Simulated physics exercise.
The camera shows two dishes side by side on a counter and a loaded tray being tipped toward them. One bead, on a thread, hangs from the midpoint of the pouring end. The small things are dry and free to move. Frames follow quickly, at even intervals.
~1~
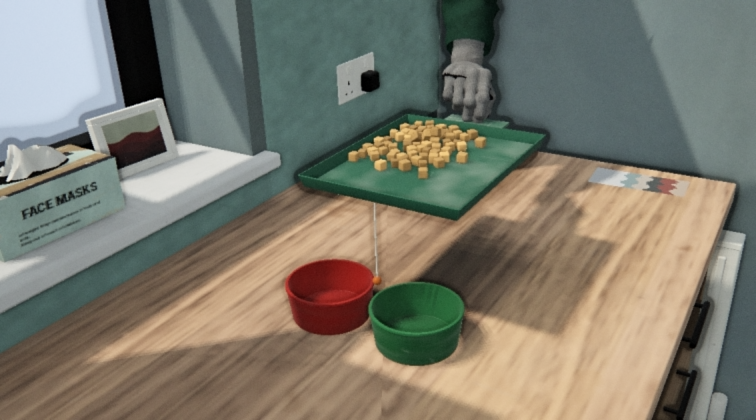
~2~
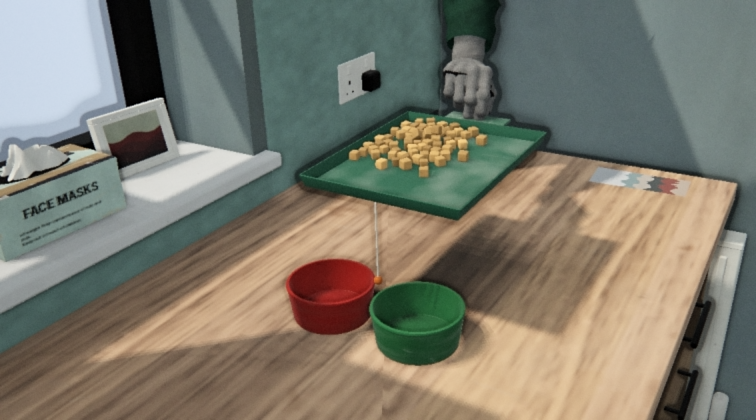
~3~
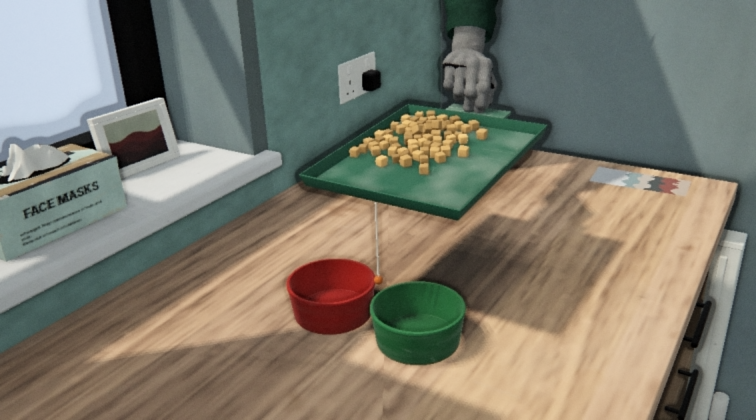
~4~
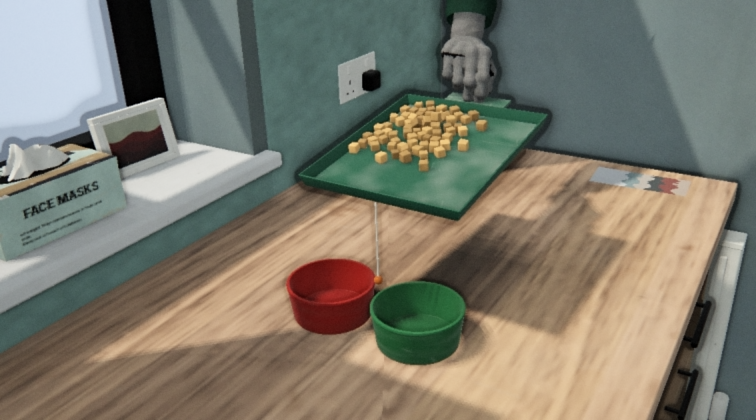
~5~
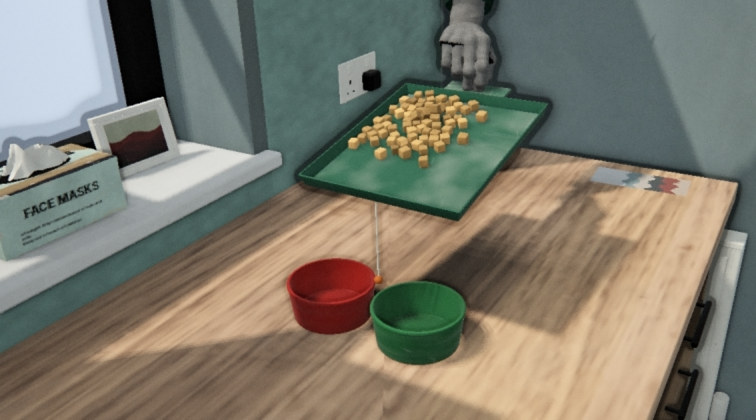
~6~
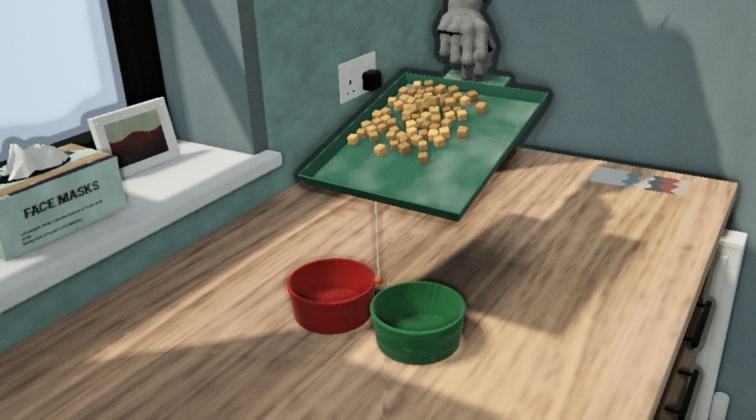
In the video, a gray hand at the far side of a green tray holding small wooden cubes gradually raises that end, tilting the tray slightly toward a red dish and a green dish, while the cubes stay grouped together.
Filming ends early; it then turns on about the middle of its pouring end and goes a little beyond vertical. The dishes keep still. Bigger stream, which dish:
Right.
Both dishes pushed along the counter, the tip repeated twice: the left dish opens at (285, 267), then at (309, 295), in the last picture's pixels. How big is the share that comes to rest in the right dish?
Trial 1: 20 percent; trial 2: 40 percent.
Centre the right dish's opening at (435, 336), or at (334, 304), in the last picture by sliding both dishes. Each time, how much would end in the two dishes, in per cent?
Trial 1 near 70 %, trial 2 near 50 %.
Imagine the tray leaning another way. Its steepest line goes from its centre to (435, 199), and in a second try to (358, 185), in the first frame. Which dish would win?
Well, the dish on the right side comes out on top first, and then the dish on the left side does.
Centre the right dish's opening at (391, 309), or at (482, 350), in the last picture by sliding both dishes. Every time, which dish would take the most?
First try: The rightmost dish; second try: The leftmost dish.
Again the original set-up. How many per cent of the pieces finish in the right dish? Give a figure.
It comes to around 30 percent.
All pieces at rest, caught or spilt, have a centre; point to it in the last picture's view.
The centre settles at about (378, 341).
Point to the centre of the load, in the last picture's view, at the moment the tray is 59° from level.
The load's middle is around (373, 184).
Shortly afterwards, tray tipped steeply; the bulk on the tray; only a few in the right dish; only a few in the left dish; only a few outside both; a little in the air.
Next, tray tipped right over; near a third on the tray; a little in the right dish; a little in the left dish; a little outside both; near a third in the air.
Some moments later, tray tipped past a quarter turn; near a third in the right dish; a little in the left dish; near half outside both.
In the end, tray tipped past a quarter turn; near a third in the right dish; a little in the left dish; near half outside both.
